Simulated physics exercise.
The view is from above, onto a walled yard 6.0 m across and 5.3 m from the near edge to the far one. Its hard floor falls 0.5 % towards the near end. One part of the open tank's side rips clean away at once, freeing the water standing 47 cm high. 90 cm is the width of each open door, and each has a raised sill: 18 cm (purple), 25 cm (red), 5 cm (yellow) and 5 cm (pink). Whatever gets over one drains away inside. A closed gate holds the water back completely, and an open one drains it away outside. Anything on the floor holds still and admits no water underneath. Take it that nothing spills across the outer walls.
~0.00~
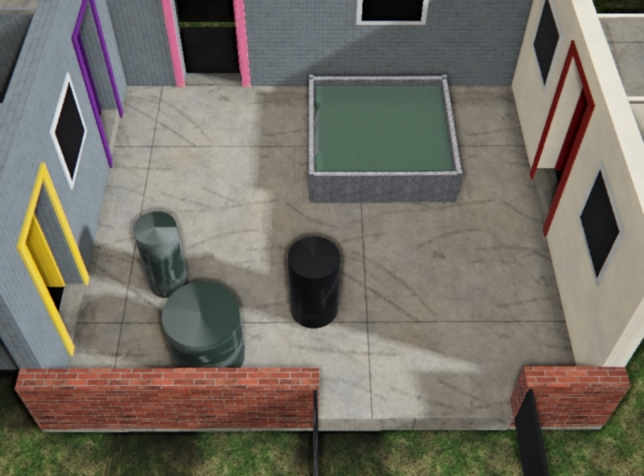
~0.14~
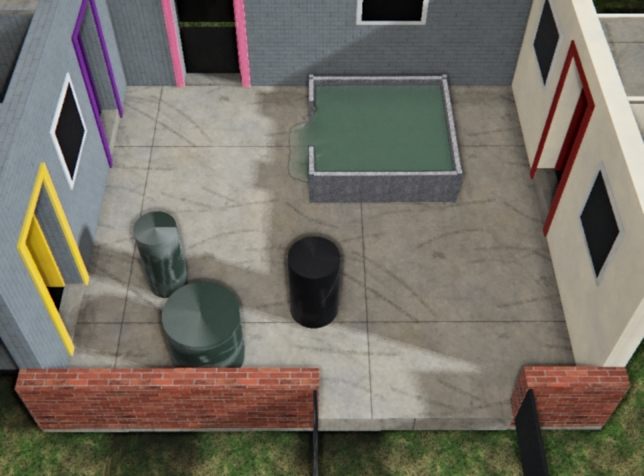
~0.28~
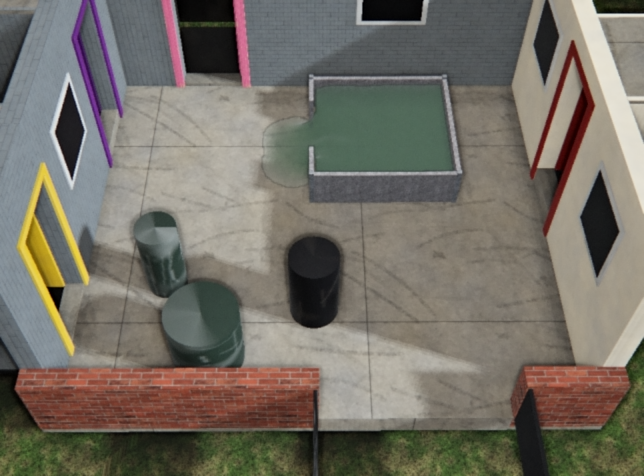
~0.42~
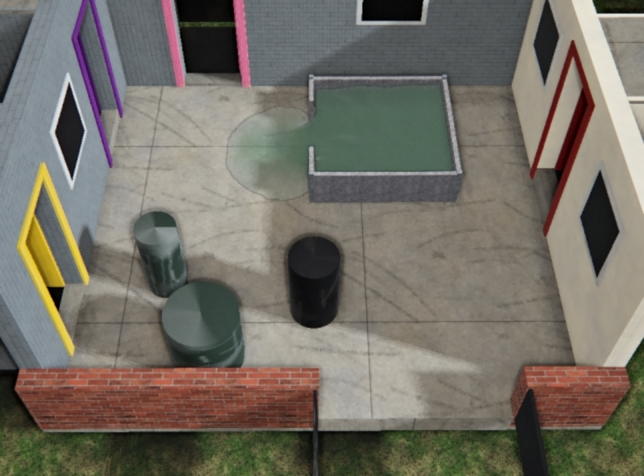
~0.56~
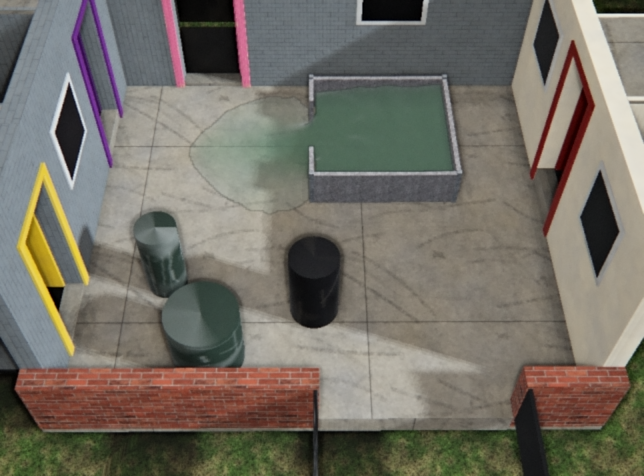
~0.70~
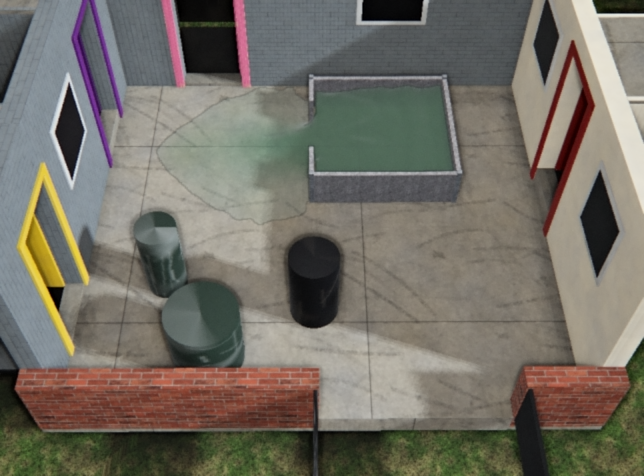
Green water pours through a gap in the tank's left side and spreads across the yard.
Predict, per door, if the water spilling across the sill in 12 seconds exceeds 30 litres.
Prediction: The purple door does not exceed 30 litres; the red door does not exceed 30 litres; the yellow door exceeds 30 litres; the pink door exceeds 30 litres.
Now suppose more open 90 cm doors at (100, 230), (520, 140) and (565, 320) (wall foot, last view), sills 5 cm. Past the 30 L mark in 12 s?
Result in order - more than that, not enough, not enough.
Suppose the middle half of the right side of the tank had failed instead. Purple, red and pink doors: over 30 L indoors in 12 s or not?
Purple falls short; red falls short; pink falls short.
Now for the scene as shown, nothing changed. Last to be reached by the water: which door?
That would be the red door, last of all.
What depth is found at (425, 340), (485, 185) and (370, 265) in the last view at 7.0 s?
The depths come out at 2, 0 and 1 centimetres, in the order listed.
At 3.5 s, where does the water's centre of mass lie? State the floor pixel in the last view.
Balance point at about (263, 171).
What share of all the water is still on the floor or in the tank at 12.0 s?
Remaining: Roughly 84 %.
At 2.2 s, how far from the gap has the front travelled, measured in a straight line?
About 4.2 m out.
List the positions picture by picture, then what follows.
The open tank at (381, 127) is whole and still, 47 cm deep, in the first picture.
The front is at (301, 177), 0.5 m from the gap at (314, 144); 0.2 m2 of floor is under water; 47 cm left at the back of the open tank, in the second picture.
Water pours out at (314, 145) and has run 0.8 m, to (271, 174); typically 7 cm deep outside, 47 cm at the open tank's back, in the third picture.
The front is at (234, 165), 1.2 m from the gap at (314, 144); 1.5 m2 of floor is under water; 47 cm left at the back of the open tank, in the fourth picture.
Water pours out at (314, 144) and has run 1.7 m, to (197, 156); typically 4 cm deep outside, 47 cm at the open tank's back, in the fifth picture.
Water pours out at (314, 143) and has run 2.2 m, to (164, 153); typically 4 cm deep outside, 43 cm at the open tank's back, in the sixth picture.
After 1.4 s water covers 25 % of the floor and is deepest (25 cm) near (301, 149); purple door 20 cm at the sill, 0 L in, red door not reached, yellow door not reached, pink door 8 cm at the sill, 0 L in.
After 2.2 s water covers 30 % of the floor and is deepest (26 cm) near (150, 91); purple door 21 cm at the sill, 1 L in, red door not reached, yellow door 4 cm at the sill, 0 L in, pink door 9 cm at the sill, 8 L in.
After 3.5 s water covers 40 % of the floor and is deepest (16 cm) near (179, 132); purple door 15 cm at the sill, 6 L in, red door not reached, yellow door 7 cm at the sill, 4 L in, pink door 11 cm at the sill, 28 L in.
After 7.0 s water covers 60 % of the floor and is deepest (16 cm) near (174, 385); purple door 9 cm at the sill, 7 L in, red door not reached, yellow door 9 cm at the sill, 25 L in, pink door 8 cm at the sill, 91 L in.
After 12.0 s water covers 90 % of the floor and is deepest (9 cm) near (62, 400); purple door 5 cm at the sill, 7 L in, red door 5 cm at the sill, 0 L in, yellow door 8 cm at the sill, 90 L in, pink door 4 cm at the sill, 105 L in.
